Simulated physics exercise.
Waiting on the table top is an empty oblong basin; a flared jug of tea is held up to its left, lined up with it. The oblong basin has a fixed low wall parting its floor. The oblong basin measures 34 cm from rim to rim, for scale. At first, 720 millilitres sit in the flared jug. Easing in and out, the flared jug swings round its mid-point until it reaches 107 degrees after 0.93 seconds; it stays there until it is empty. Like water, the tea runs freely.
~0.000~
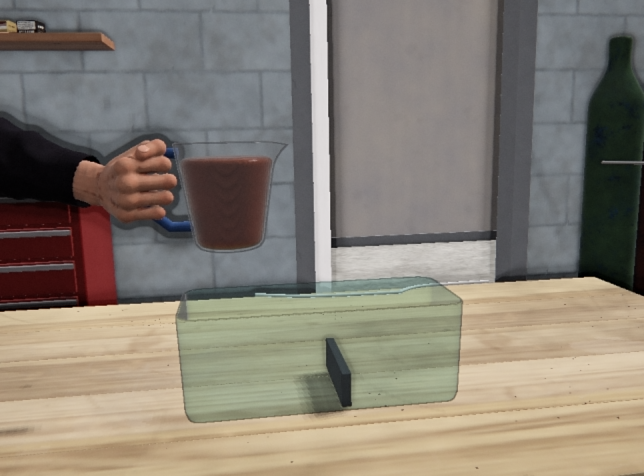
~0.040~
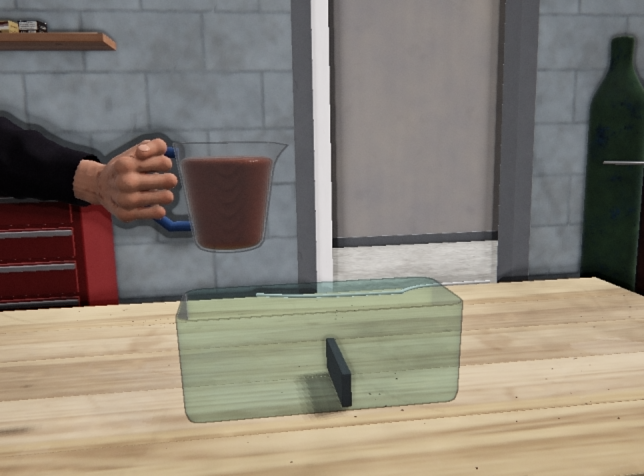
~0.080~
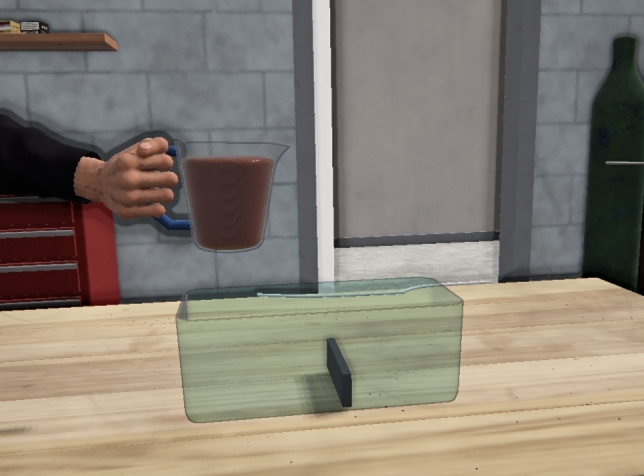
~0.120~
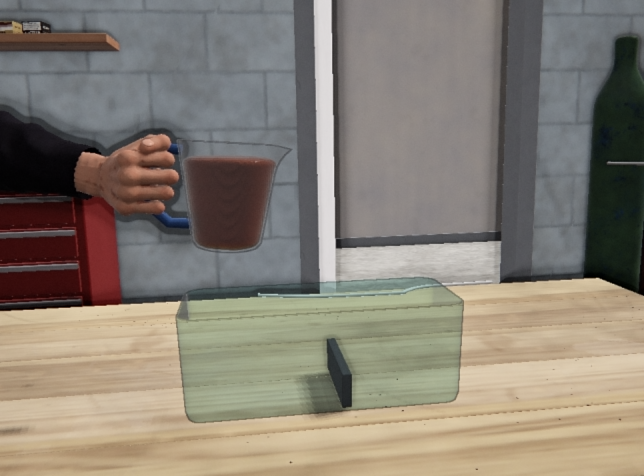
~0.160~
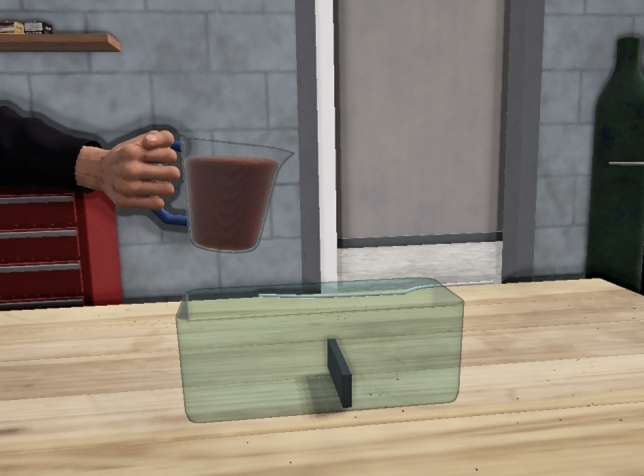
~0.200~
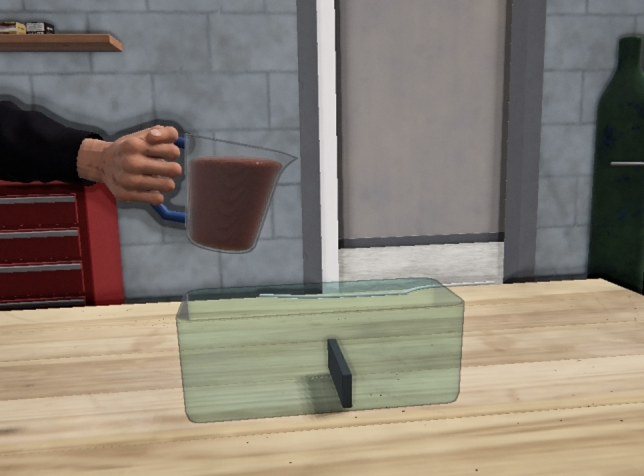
To begin with, a hand holds a clear, flared jug of reddish-brown tea upright and still, above the left part of an empty, see-through oblong basin on a wooden table. Then the hand slowly tilts the jug slightly to the right, its spout edging rightward while the tea stays inside.
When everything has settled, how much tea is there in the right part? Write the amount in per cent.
62 out of 100.
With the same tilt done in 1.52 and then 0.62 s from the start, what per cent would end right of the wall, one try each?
75 in a hundred, followed by 45 in a hundred.
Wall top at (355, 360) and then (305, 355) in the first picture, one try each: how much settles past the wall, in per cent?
Around 30 and 95 percent, in that order.
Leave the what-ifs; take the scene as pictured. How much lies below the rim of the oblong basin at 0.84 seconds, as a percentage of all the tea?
About 70 per cent.
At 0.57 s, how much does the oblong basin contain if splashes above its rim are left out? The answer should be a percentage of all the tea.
About 7%.
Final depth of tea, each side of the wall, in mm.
Left about 12 mm, right about 26 mm.
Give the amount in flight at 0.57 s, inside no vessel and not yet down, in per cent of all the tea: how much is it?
Near 22 per cent of it all.
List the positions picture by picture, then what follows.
Tilt 0°; pouring edge (288, 143); surface from (180, 160) to (273, 158); the oblong basin's rim runs from (181, 306) to (446, 290); the wall's top is at (337, 356), in the first picture.
Tilt 0°; pouring edge (289, 144); surface from (180, 160) to (273, 158), in the second picture.
Tilt 2°; pouring edge (290, 145); surface from (181, 159) to (275, 159), in the third picture.
Tilt 4°; pouring edge (293, 148); surface from (184, 159) to (277, 160), in the fourth picture.
Tilt 8°; pouring edge (295, 152); surface from (186, 159) to (279, 161), in the fifth picture.
Tilt 12°; pouring edge (298, 157); surface from (188, 159) to (284, 162), in the sixth picture.
By 0.57 s the tilt is 72° and 72 per cent is still to pour, 0 is left of the wall and 7 right of it.
By 0.84 s the tilt is 105° and 16 per cent is still to pour, 16 is left of the wall and 53 right of it.
By 1.12 s the tilt is 107° and 0 per cent is still to pour, 37 is left of the wall and 62 right of it.
By 1.43 s the tilt is 107° and 0 per cent is still to pour, 37 is left of the wall and 62 right of it.
At rest 37 per cent lies left of the wall, 62 right of it and 1 outside.
